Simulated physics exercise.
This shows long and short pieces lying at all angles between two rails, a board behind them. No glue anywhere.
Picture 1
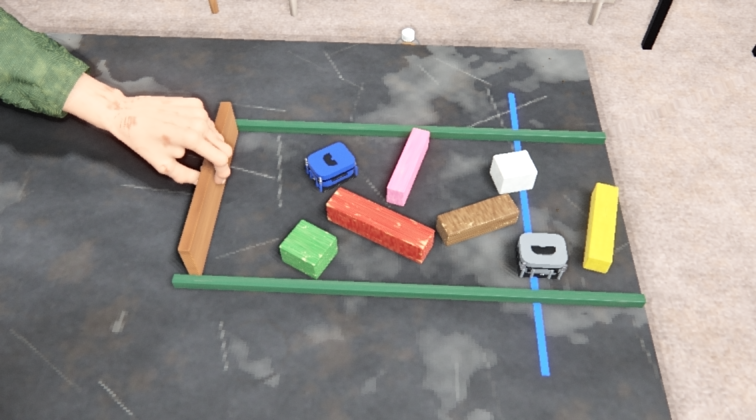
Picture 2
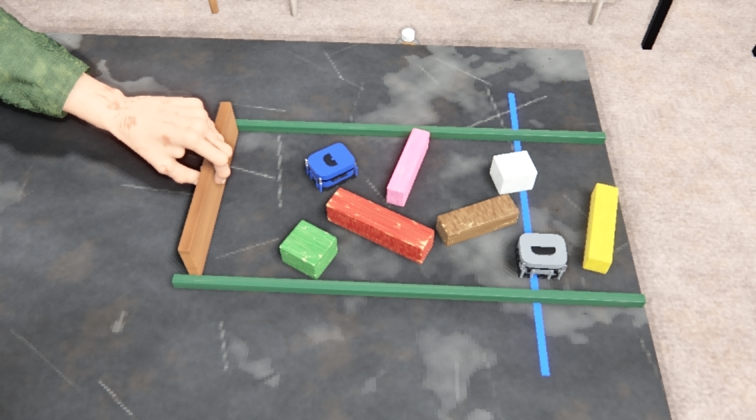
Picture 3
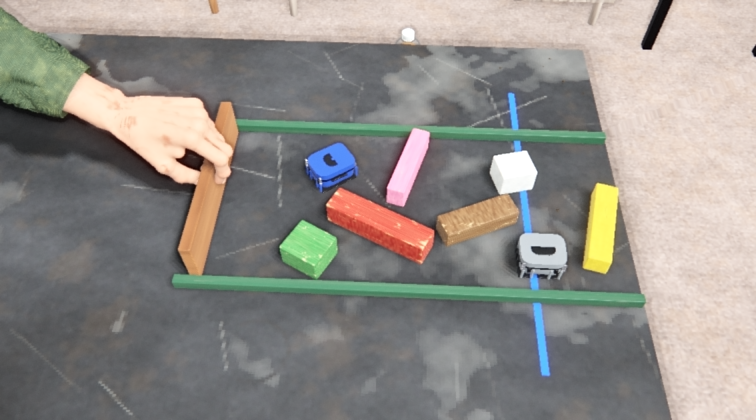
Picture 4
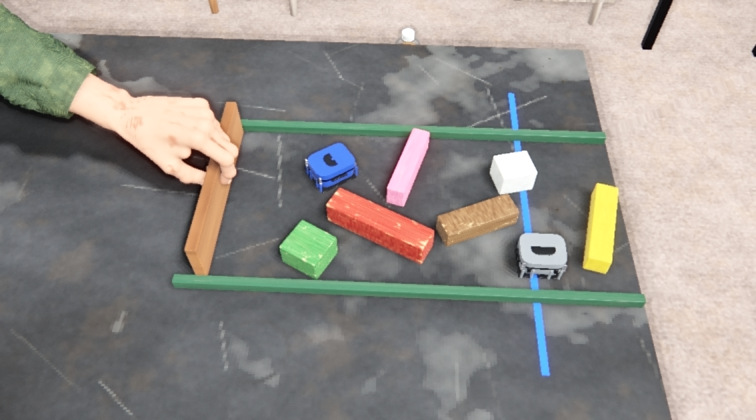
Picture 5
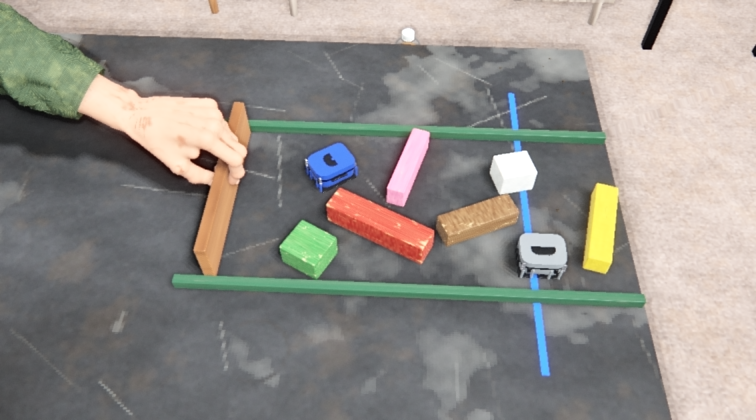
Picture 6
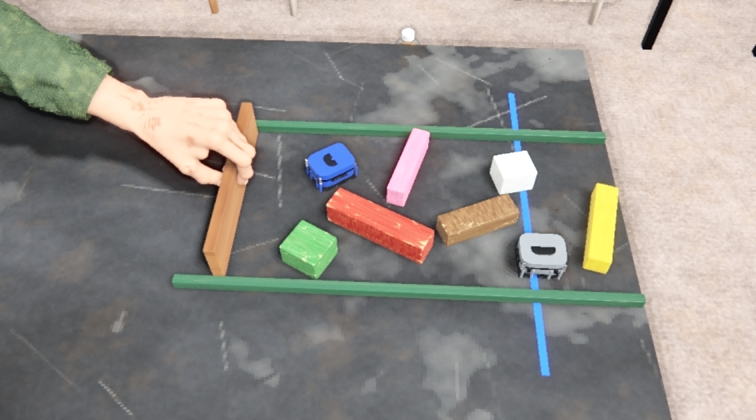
On a dark tabletop, a hand slides a wooden board slightly right toward scattered, motionless pieces.
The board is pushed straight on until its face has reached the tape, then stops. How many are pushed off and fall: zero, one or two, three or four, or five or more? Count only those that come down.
Outcome: The number that fall off is one or two.
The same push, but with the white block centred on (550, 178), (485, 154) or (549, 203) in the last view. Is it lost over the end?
The white block remains up; survives; is lost.
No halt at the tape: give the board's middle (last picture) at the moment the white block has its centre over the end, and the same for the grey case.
About (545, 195), and (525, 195) for the other.
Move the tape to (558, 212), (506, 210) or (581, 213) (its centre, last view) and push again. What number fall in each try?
Try by try, 4, 1 and 5.
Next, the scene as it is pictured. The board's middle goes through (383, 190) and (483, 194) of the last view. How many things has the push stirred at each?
At the one place 5, at the other 8.
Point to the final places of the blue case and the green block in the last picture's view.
The blue case at (545, 182), the green block at (556, 266).
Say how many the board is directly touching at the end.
3 of them.
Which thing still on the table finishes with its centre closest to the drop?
That is the grey case.
Soon after, none off yet; yellow bar at rest near (601, 227); grey case at rest near (540, 257); white block at rest near (513, 173).
In the end, the number that fall off is one or two; gone, yellow bar.
